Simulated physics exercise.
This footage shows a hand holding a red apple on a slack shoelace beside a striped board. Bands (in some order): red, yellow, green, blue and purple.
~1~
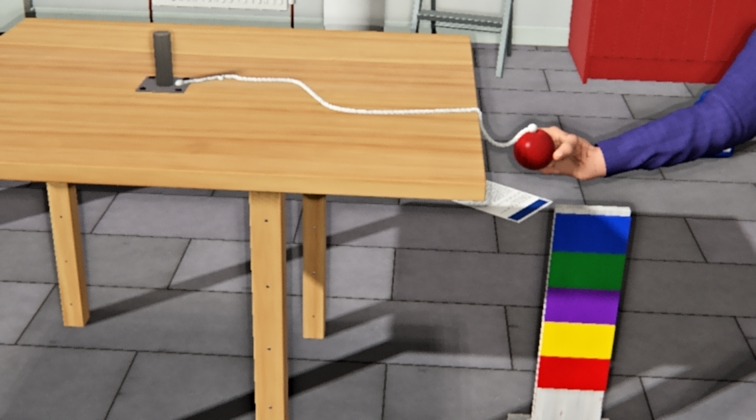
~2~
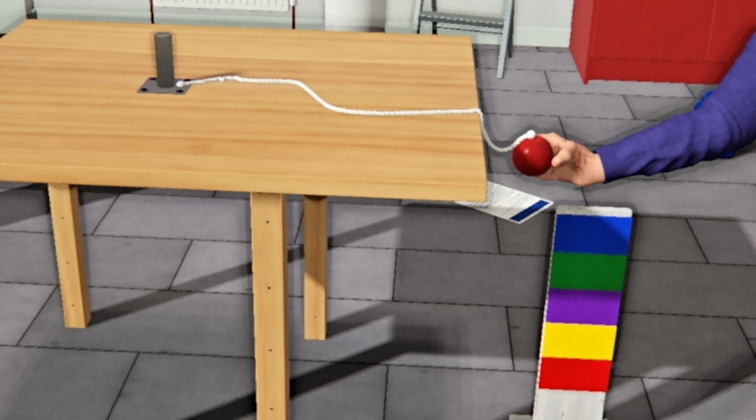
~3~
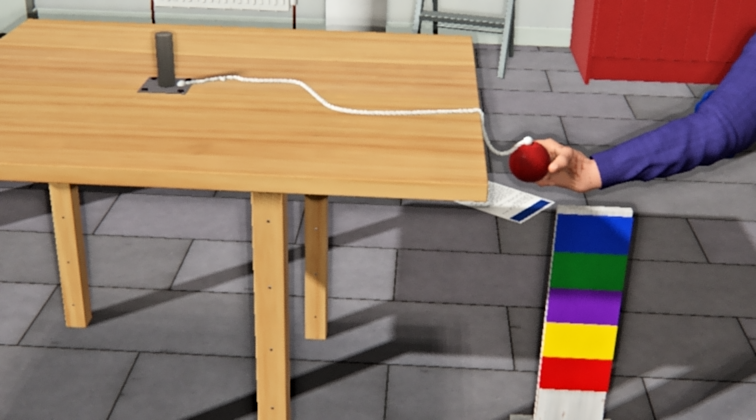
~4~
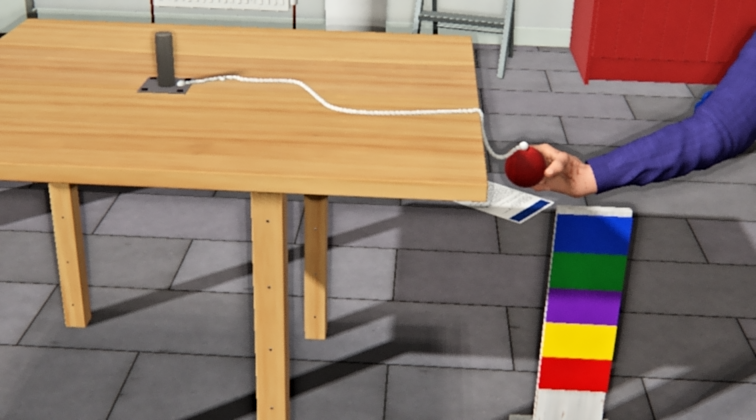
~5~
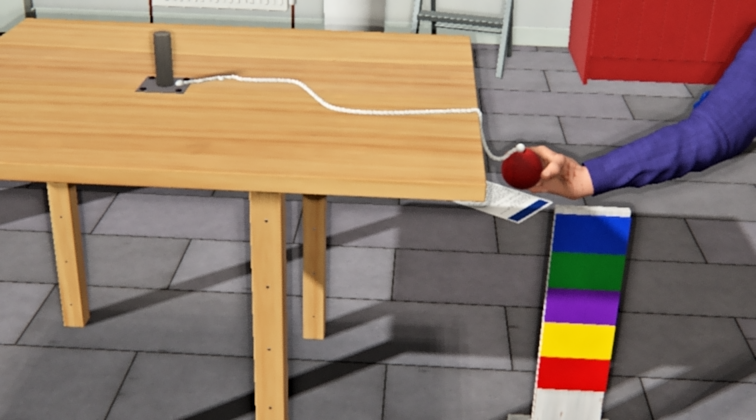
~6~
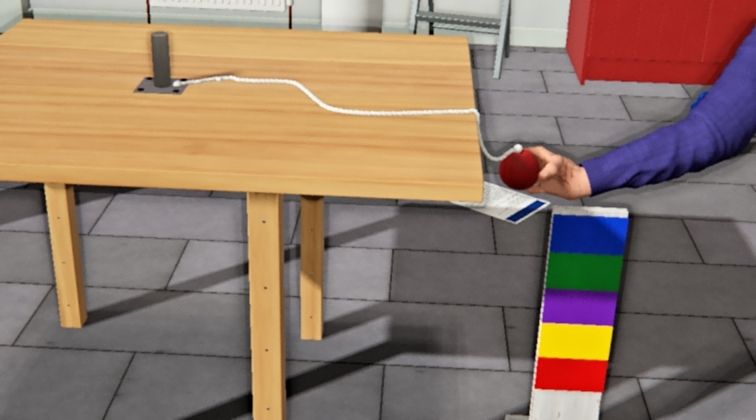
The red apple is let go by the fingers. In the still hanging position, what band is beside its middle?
Its centre hangs level with the green band.
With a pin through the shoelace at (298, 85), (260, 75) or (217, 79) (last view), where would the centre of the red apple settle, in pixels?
First try (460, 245), second try (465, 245), third try (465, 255).
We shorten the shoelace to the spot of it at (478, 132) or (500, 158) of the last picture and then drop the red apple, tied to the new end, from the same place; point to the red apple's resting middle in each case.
Roughly (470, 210), (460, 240).
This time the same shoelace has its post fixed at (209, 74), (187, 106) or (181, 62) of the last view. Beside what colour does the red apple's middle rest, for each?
Answer, in order: Purple, purple, green.
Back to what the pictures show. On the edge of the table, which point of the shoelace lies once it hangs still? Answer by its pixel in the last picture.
The piece you want is at about (411, 113).
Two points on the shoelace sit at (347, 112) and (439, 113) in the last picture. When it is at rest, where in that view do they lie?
You'll find the first mark at (416, 95) and the second mark at (475, 129).
Early on, apple near (419, 240); level with green.
Midway, apple near (476, 259); level with green.
Finally, apple near (471, 256); level with green. The shoelace holds its middle at green.
